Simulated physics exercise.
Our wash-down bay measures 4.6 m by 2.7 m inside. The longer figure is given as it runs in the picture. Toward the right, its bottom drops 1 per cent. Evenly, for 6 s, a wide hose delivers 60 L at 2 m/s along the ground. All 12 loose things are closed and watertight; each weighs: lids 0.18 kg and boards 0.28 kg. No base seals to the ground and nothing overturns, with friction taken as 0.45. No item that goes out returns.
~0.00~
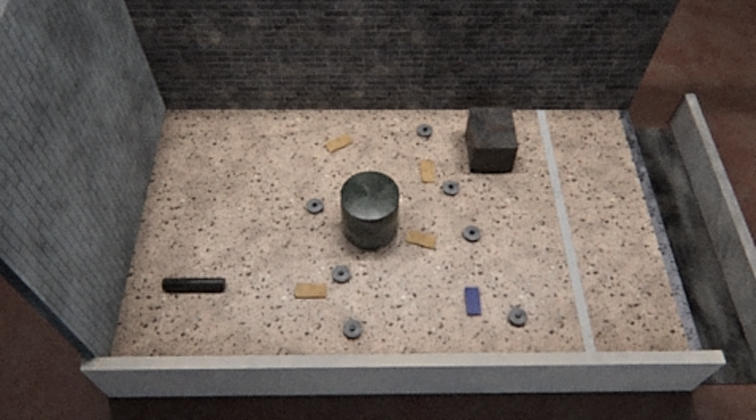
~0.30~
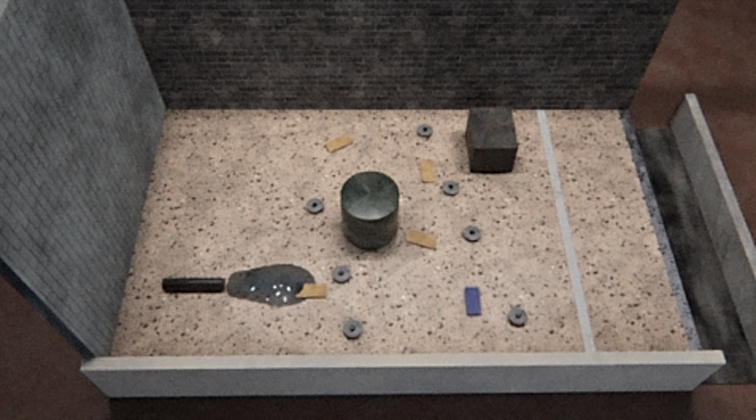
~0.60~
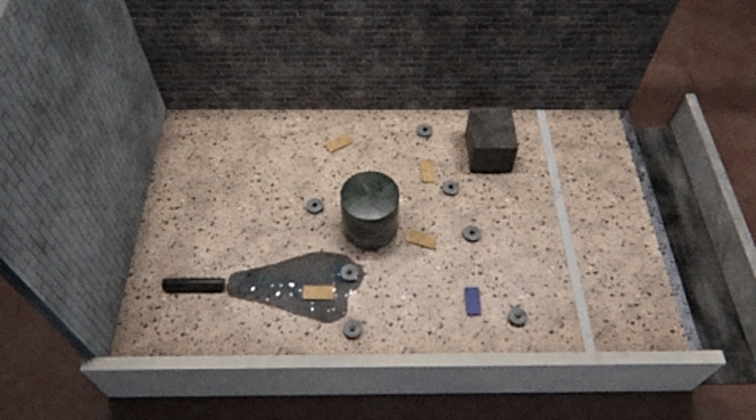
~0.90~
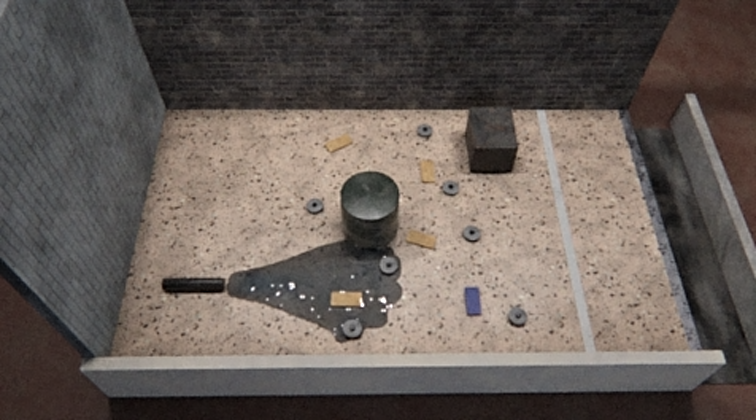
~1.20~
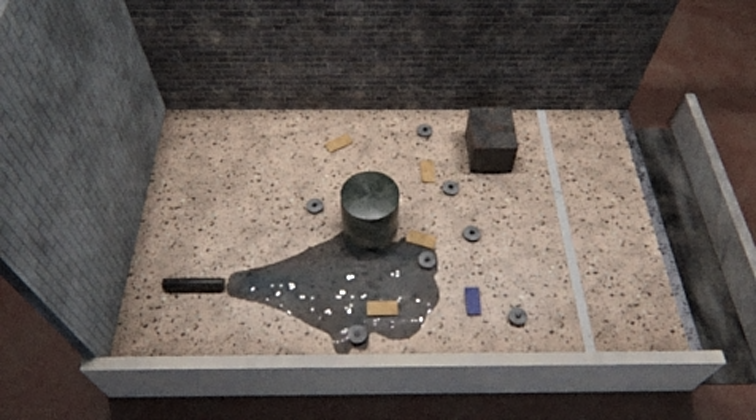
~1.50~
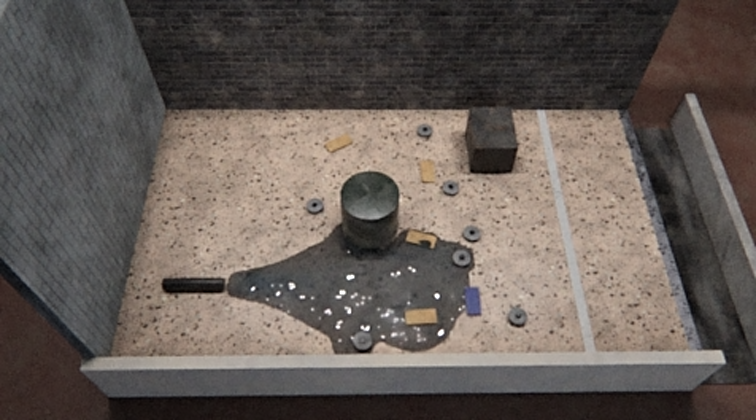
In a walled wash-down bay, dark water spreads rightward from a hose at the left, fanning out past the green drum and carrying a yellow board and a grey lid along, while the blue board stays in place.
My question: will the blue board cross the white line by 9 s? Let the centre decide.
Watch the blue board - it gets over.
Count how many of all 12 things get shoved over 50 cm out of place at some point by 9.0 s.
Answer: 4.
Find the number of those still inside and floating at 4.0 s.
Of them, 3.
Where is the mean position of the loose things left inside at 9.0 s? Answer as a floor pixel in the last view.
Mean floor pixel: About (429, 205).
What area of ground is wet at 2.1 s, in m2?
2.0 m2.
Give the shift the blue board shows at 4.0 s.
About 100 cm by then.
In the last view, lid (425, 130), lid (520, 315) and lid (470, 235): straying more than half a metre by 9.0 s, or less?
Item one falls below it, item two exceeds it, item three falls below it.
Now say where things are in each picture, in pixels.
The blue board at (473, 300) rests on the ground; water covers 0.0 m2; 0 of 12 have shifted, in the first frame.
The blue board at (473, 300), on the bottom; water covers 0.2 m2; 0 of 12 have shifted, in the second frame.
The blue board at (473, 300) rests on the ground; water covers 0.4 m2; 2 of 12 have shifted, in the third frame.
The blue board at (473, 300), on the bottom; 0.7 m2 under water; 2 of 12 have shifted, in the fourth frame.
The blue board at (473, 300), on the bottom; water covers 1.0 m2; 3 of 12 have shifted, in the fifth frame.
The blue board at (473, 300) rests on the ground; water covers 1.3 m2; 3 of 12 have shifted, in the sixth frame.
After 2.1 s the blue board is near (492, 302), 0.2 m from its start, aground; 0 of 12 are over the mark; 0 afloat.
After 4.0 s the blue board is near (601, 306), 1.1 m from its start, afloat; 4 of 12 are over the mark; 3 afloat.
After 6.3 s the blue board has gone out; 4 of 12 are over the mark; 0 afloat.
After 9.0 s the blue board has gone out; 4 of 12 are over the mark; 0 afloat.
